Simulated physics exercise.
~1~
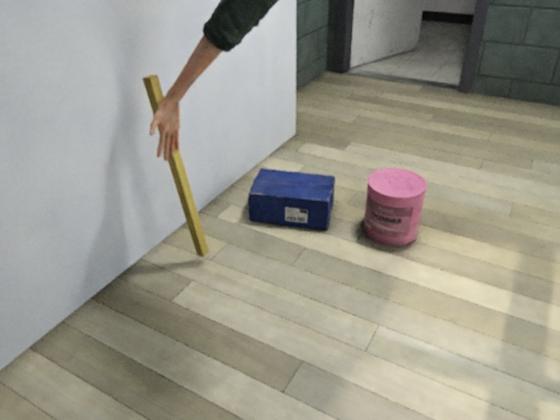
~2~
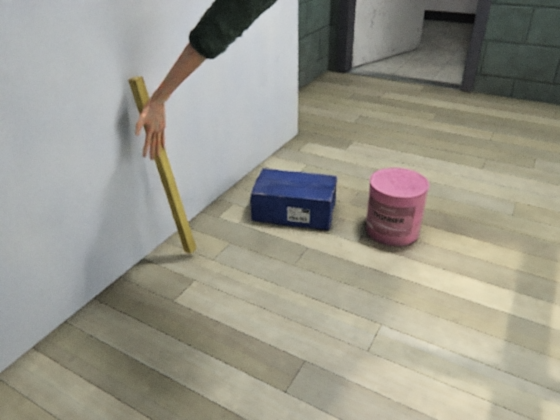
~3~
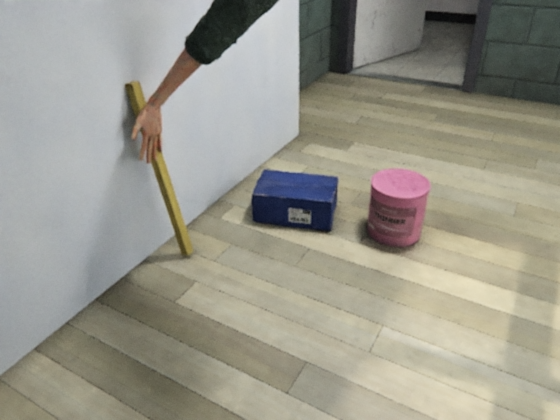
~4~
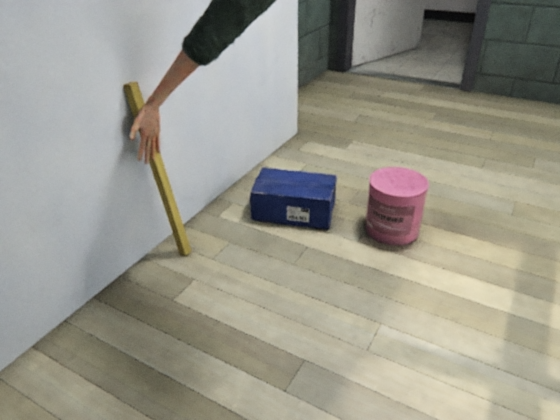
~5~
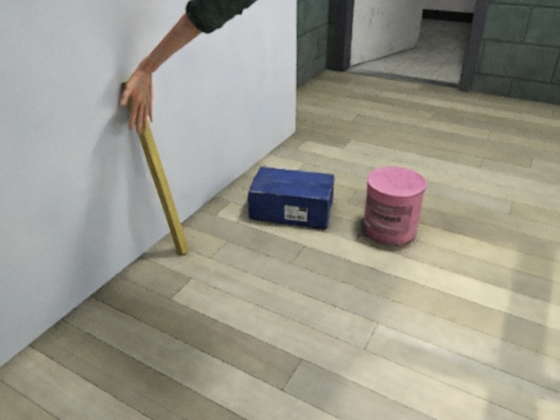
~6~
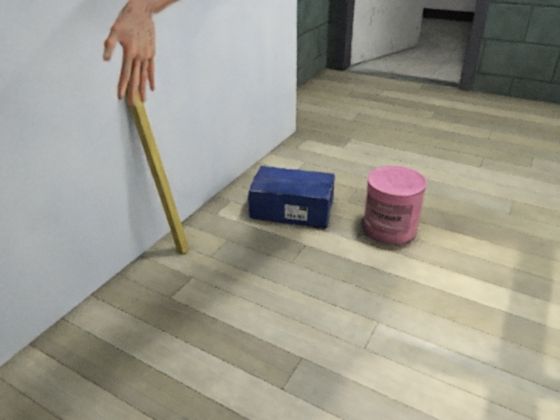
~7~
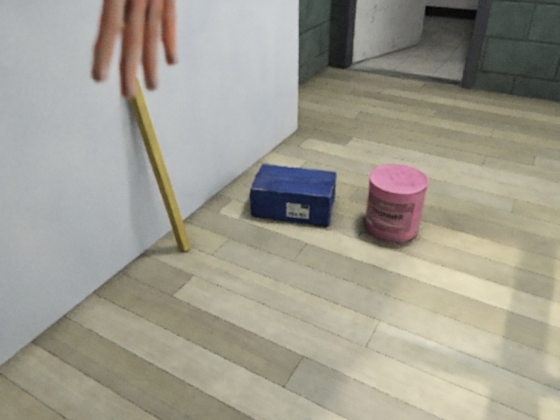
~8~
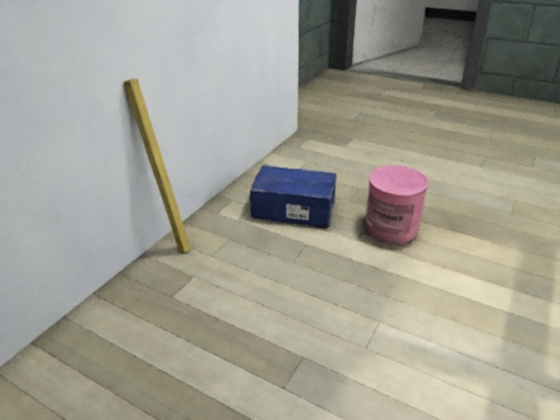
A yellow pole is leaned against a wall by a hand, which withdraws, leaving it propped.
